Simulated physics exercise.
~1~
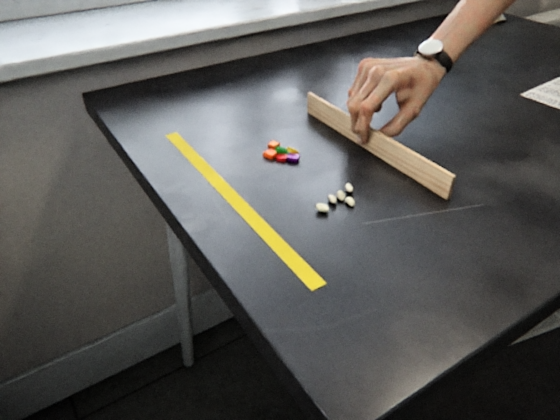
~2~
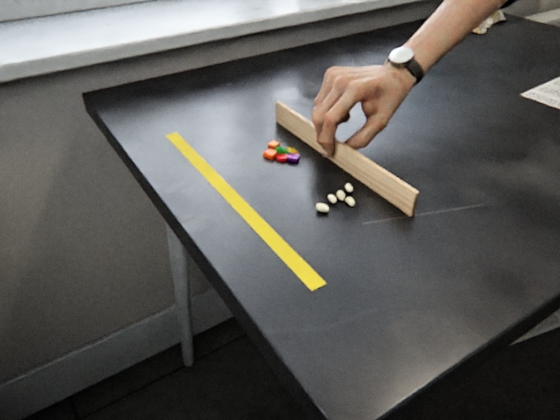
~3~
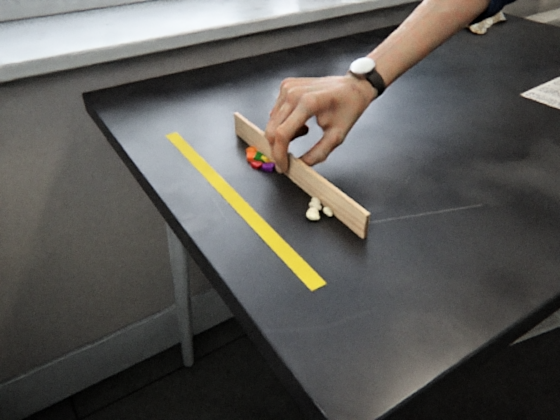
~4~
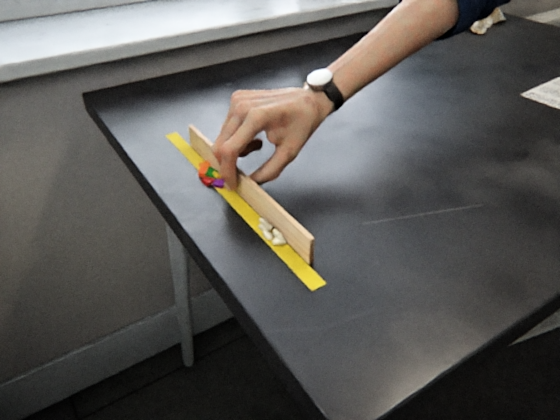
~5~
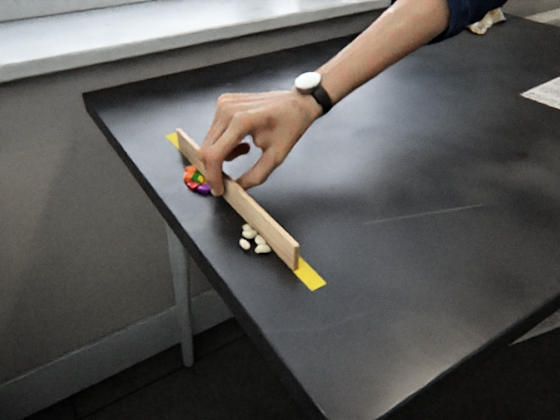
A hand wearing a wristwatch slides an upright strip of wood leftward across a dark tabletop, towards a line of yellow tape near the edge. Ahead of it sit two small piles, one of brightly coloured pieces and one of pale, bean-like pieces. The strip closes in on both piles, gathers them up against its face and pushes them along to the tape. It comes to a stop over the yellow line, with the hand still holding it. Both piles end just beyond the strip, between it and the table's edge, and all the pieces remain on the table.
